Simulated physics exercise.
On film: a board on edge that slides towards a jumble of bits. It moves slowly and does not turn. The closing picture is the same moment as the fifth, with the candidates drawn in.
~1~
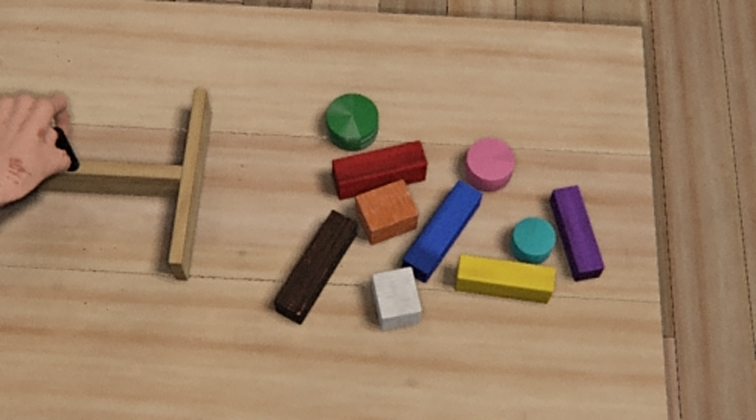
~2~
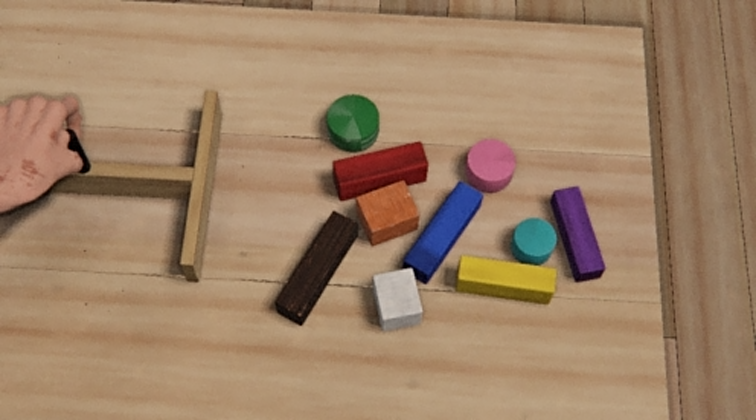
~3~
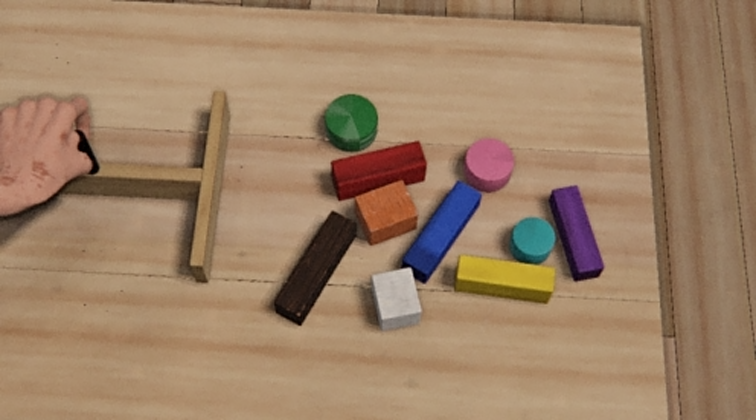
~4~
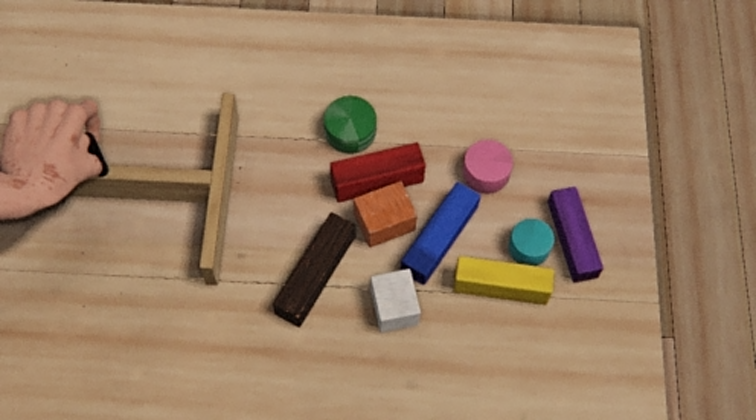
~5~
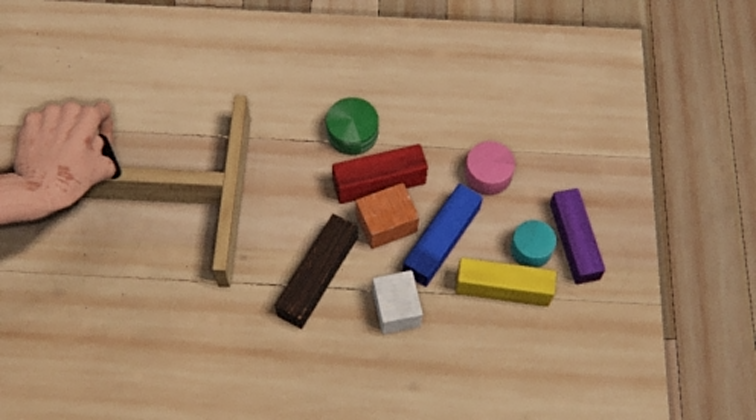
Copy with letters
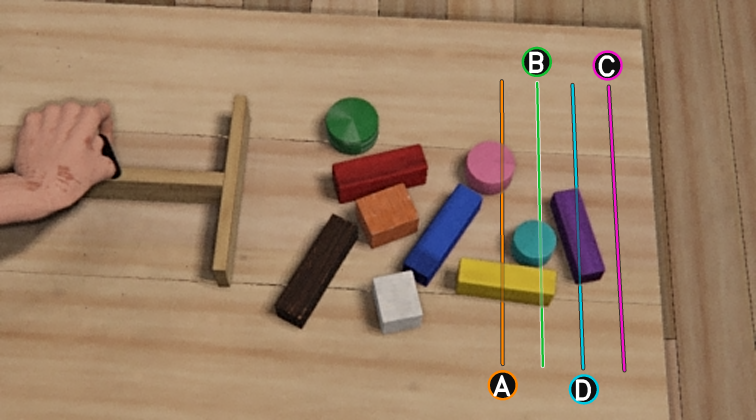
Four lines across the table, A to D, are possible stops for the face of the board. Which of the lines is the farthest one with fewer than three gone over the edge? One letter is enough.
As far as mark B.
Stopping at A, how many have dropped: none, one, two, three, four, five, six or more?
By then, none.
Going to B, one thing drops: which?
It is the purple stick.
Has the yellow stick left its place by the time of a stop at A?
Yes.
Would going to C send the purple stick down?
By then, yes.
On the copy, A at (502, 214); B at (540, 215); C at (616, 219); D at (578, 217).
On B. First, board (342, 185); green tin (380, 128); black bar (359, 276).
Then, board (454, 190); purple stick (603, 230); yellow stick (575, 281).
Finally, board (541, 195); purple stick over the edge; yellow stick (662, 287); one fallen.
By contrast, A is within the limit but short; C drops eight; D drops four.
